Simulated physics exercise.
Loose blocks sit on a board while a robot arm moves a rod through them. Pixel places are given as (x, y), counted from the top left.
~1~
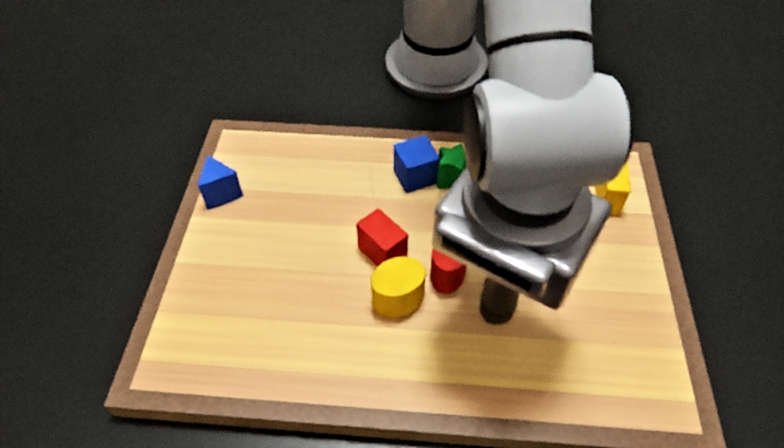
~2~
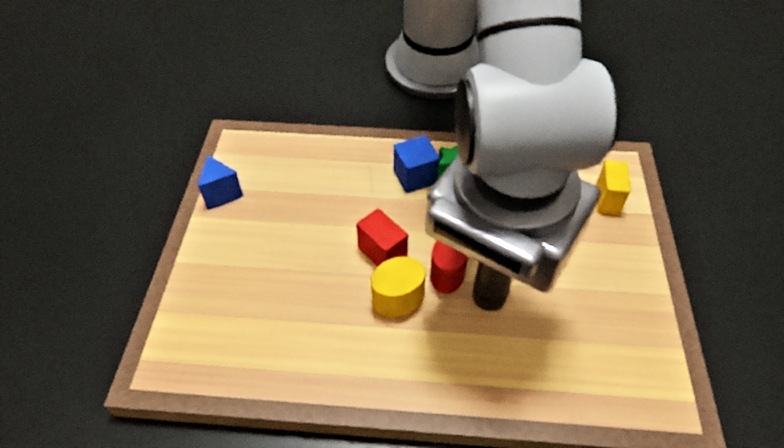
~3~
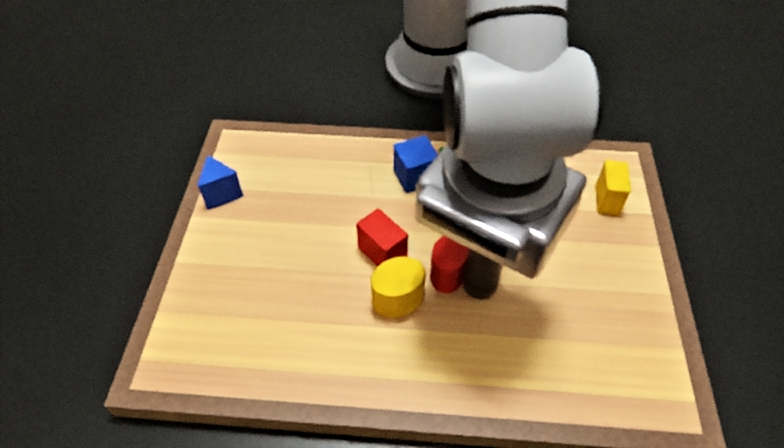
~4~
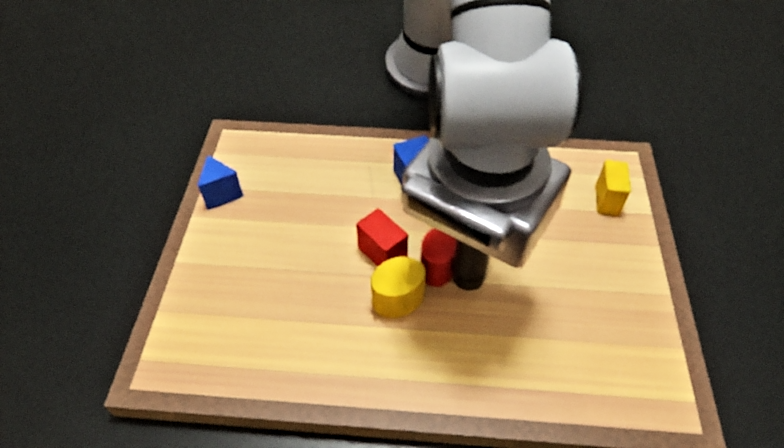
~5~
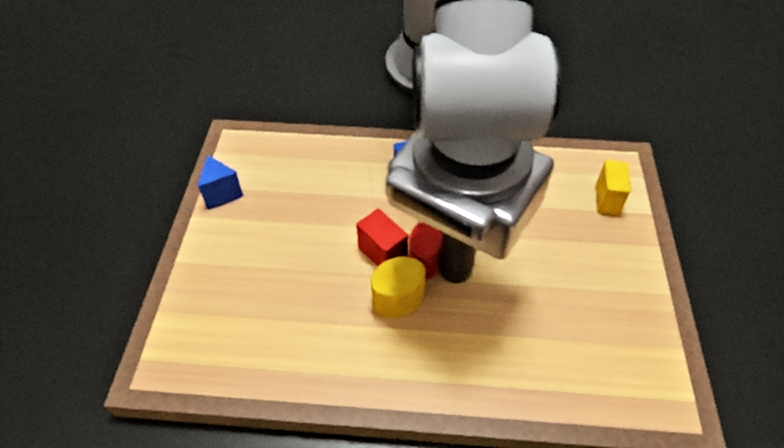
A wooden board with a dark rim lies on a black surface, seen from above at an angle by a still camera. Red, yellow and blue blocks sit left and centre, with a green one behind, another yellow at right, and a grey-white robot arm above. The arm carries its dark rod slightly left and back, covering the green block and nudging the small red round block toward the red rectangular one.
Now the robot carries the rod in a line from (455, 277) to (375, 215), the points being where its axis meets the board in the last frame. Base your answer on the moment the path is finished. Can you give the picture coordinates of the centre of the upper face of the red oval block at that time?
The middle of its upper face will lie at (355, 171).
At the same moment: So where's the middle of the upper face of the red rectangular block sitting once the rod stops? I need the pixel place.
Its top middle is near (338, 211).
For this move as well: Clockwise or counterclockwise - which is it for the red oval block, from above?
From above, it turns clockwise.
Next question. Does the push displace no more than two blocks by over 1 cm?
Yes - that is the case.
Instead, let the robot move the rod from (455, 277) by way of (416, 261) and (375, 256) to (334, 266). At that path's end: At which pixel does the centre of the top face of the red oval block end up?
I'd place it at (388, 205), taking the centre of its top.
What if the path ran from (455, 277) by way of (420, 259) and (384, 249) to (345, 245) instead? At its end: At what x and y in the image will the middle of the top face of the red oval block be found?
It should be at about (380, 198).
The first path, step by step. One third of the way, rod (426, 249); red rectangular block (359, 217), turned 50° anticlockwise; red oval block (402, 213), turned 20° clockwise.
Two thirds of the way, rod (399, 228); red rectangular block (339, 212), turned 85° anticlockwise; red oval block (377, 192), turned 25° clockwise.
At the end, rod (375, 208); red rectangular block (338, 211), turned 85° anticlockwise; yellow oval block in place; red oval block (355, 171), turned 35° clockwise.
